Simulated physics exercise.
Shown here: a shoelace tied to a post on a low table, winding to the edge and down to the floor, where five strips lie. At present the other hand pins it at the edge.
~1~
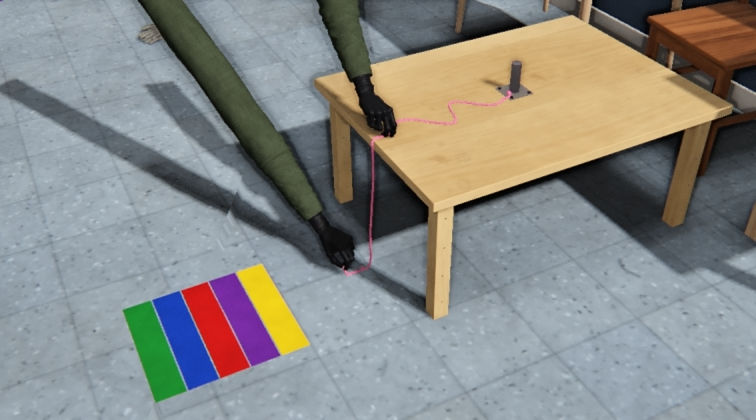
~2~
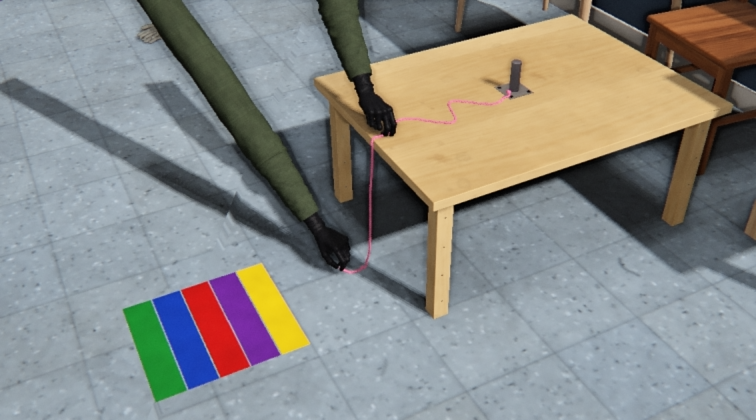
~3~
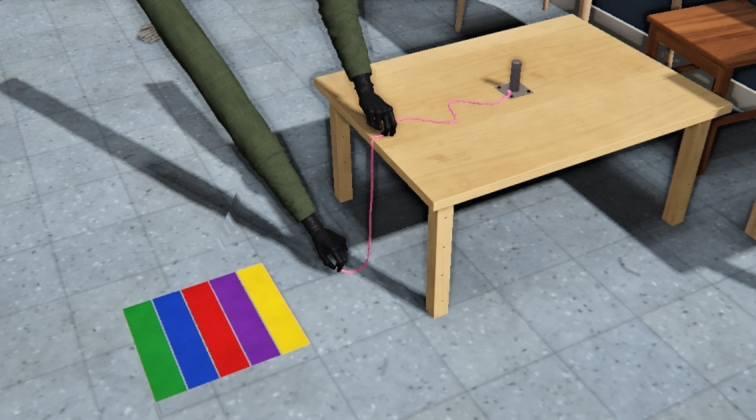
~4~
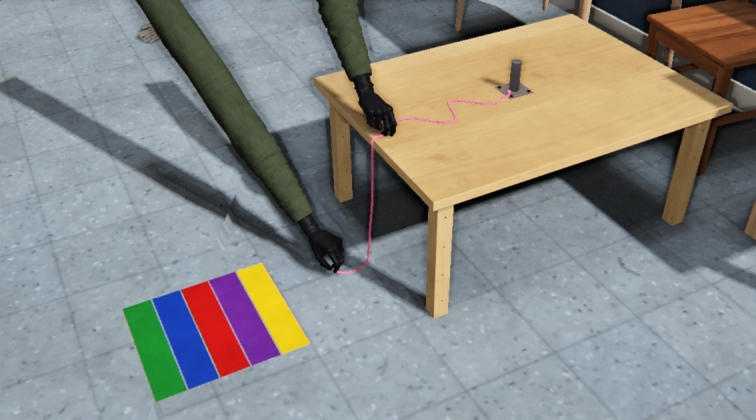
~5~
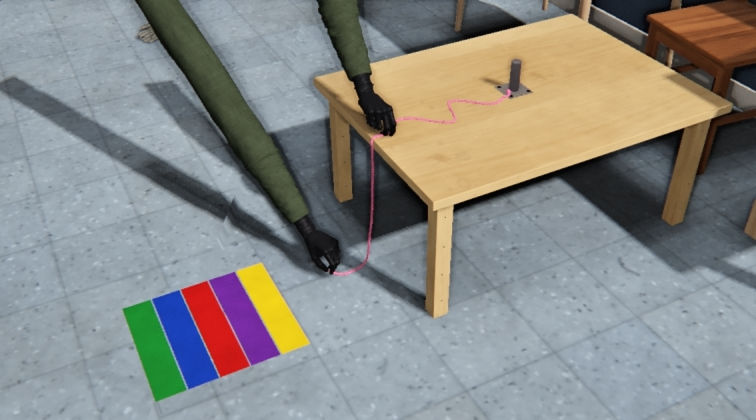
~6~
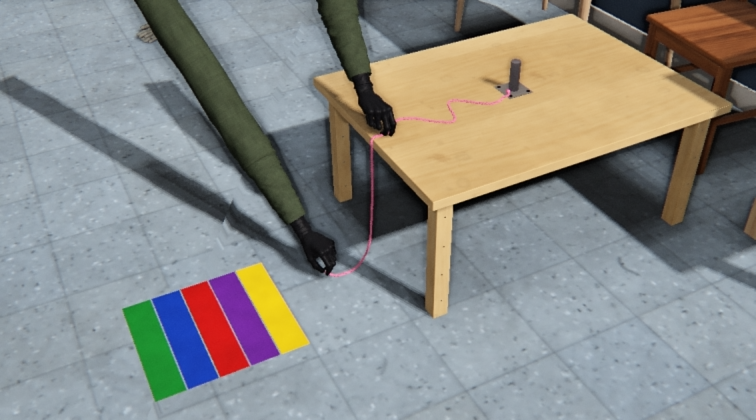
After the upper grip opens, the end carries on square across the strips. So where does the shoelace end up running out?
Over blue.
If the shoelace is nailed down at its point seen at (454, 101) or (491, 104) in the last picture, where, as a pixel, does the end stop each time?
First try near (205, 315), second near (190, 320).
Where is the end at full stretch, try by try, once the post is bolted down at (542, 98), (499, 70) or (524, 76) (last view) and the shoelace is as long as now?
Try 1 about (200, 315), try 2 about (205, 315), try 3 about (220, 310).
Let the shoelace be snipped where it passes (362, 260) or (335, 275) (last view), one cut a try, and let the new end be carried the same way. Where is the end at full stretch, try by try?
Near (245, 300) and (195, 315).
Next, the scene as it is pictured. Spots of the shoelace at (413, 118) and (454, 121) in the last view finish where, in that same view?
First: (374, 136). Second: (411, 123).
Early on, end near (238, 302); over purple.
Midway, end near (202, 315); over red.
At the end of the slack, end near (181, 322); over blue. It halts on the blue strip.
